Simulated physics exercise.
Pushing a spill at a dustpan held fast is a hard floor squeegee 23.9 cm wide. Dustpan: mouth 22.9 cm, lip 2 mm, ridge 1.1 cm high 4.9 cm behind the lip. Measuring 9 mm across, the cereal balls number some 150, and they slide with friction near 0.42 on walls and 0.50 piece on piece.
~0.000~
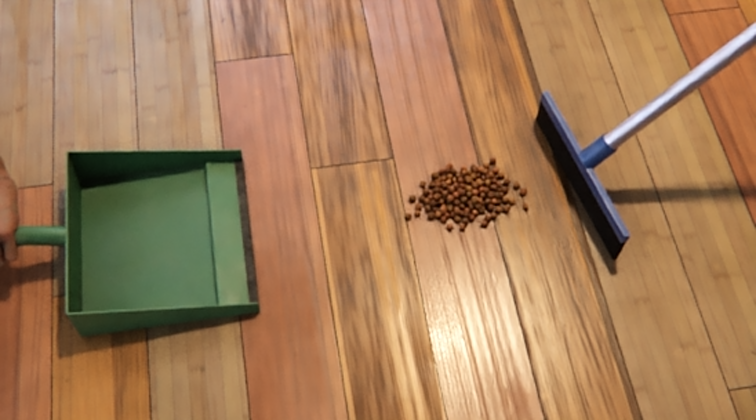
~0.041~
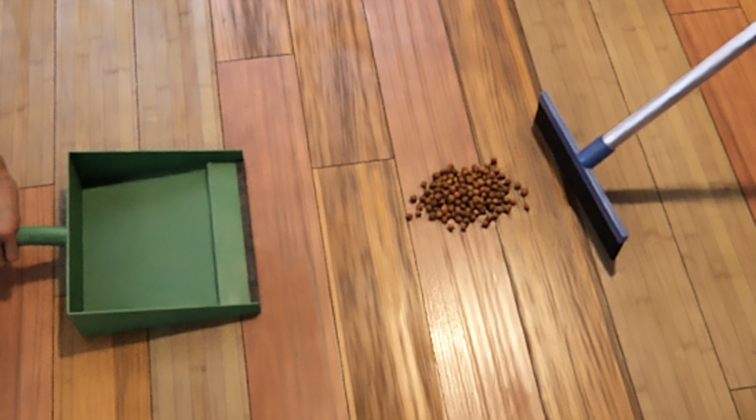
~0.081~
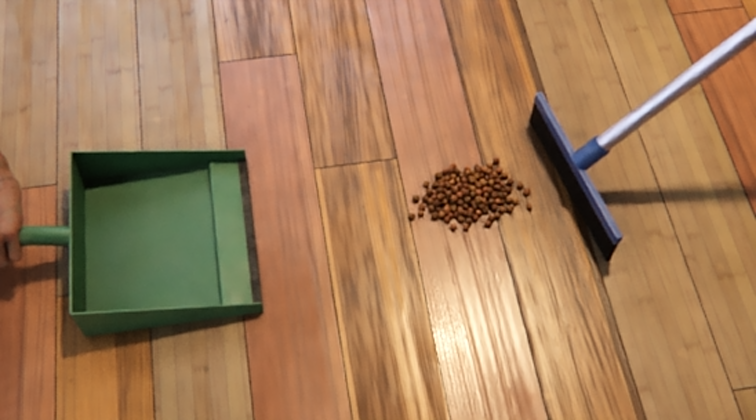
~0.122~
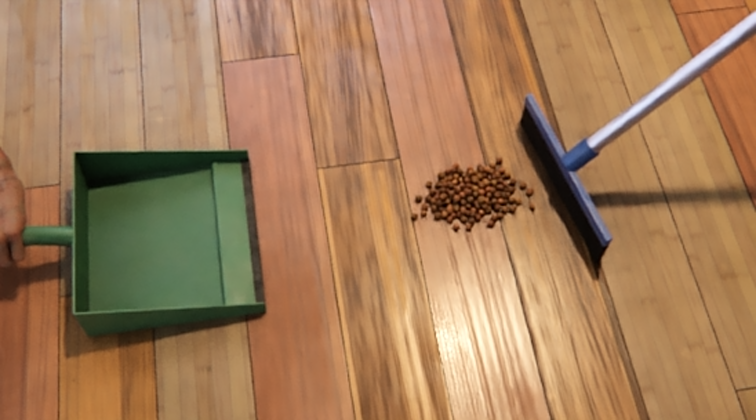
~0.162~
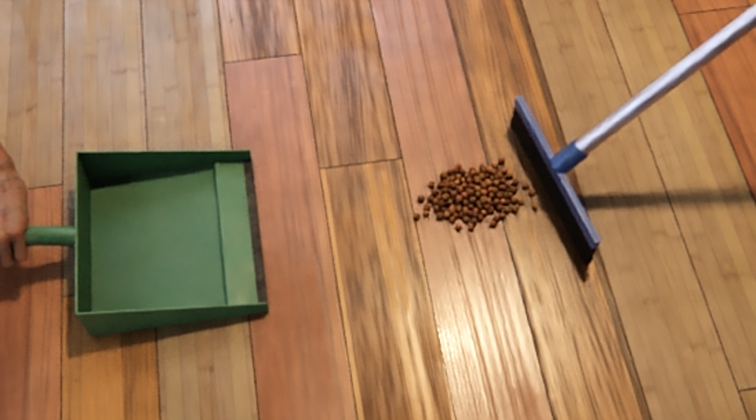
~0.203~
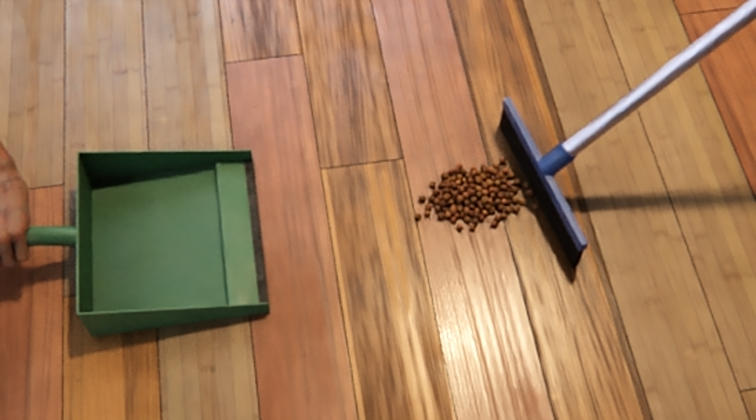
On a wooden plank floor, a hand held a green dustpan still at the left while a blue squeegee slid left from the right, just reaching the edge of a small pile of brown balls.
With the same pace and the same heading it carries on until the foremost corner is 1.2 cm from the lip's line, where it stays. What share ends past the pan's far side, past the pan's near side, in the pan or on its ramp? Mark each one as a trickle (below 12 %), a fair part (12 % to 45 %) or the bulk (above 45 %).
Far side: A trickle; near side: A trickle; pan: A fair part.
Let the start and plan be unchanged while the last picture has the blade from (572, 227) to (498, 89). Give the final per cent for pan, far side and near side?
You'd see pan at 0, far at 15 and near at 0.
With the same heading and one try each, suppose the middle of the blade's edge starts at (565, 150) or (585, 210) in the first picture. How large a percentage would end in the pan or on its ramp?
About 10 and 30 per cent.
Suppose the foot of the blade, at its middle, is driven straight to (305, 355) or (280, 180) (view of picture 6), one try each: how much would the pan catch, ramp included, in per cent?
About 10 and 10 per cent.
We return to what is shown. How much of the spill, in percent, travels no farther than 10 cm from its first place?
I'd estimate roughly 0 per cent.
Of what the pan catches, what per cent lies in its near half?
Roughly 30 percent.
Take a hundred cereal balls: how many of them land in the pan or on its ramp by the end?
Something like 20 percent.
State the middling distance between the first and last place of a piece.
About 28 cm.
Then, at 0.57 s, middle of the blade 21 cm from the lip; 0 % over the lip, far side 0 %, near side 0 %.
After 0.81 s, middle of the blade 10 cm from the lip; 0 % over the lip, far side 0 %, near side 0 %.
After 1.16 s, middle of the blade 4 cm from the lip; 20 % over the lip, far side 0 %, near side 5 %.
At rest (1.6 s), far side 0 %, near side 5 %, pan 20 %, in front of the lip or behind the blade 75 %.
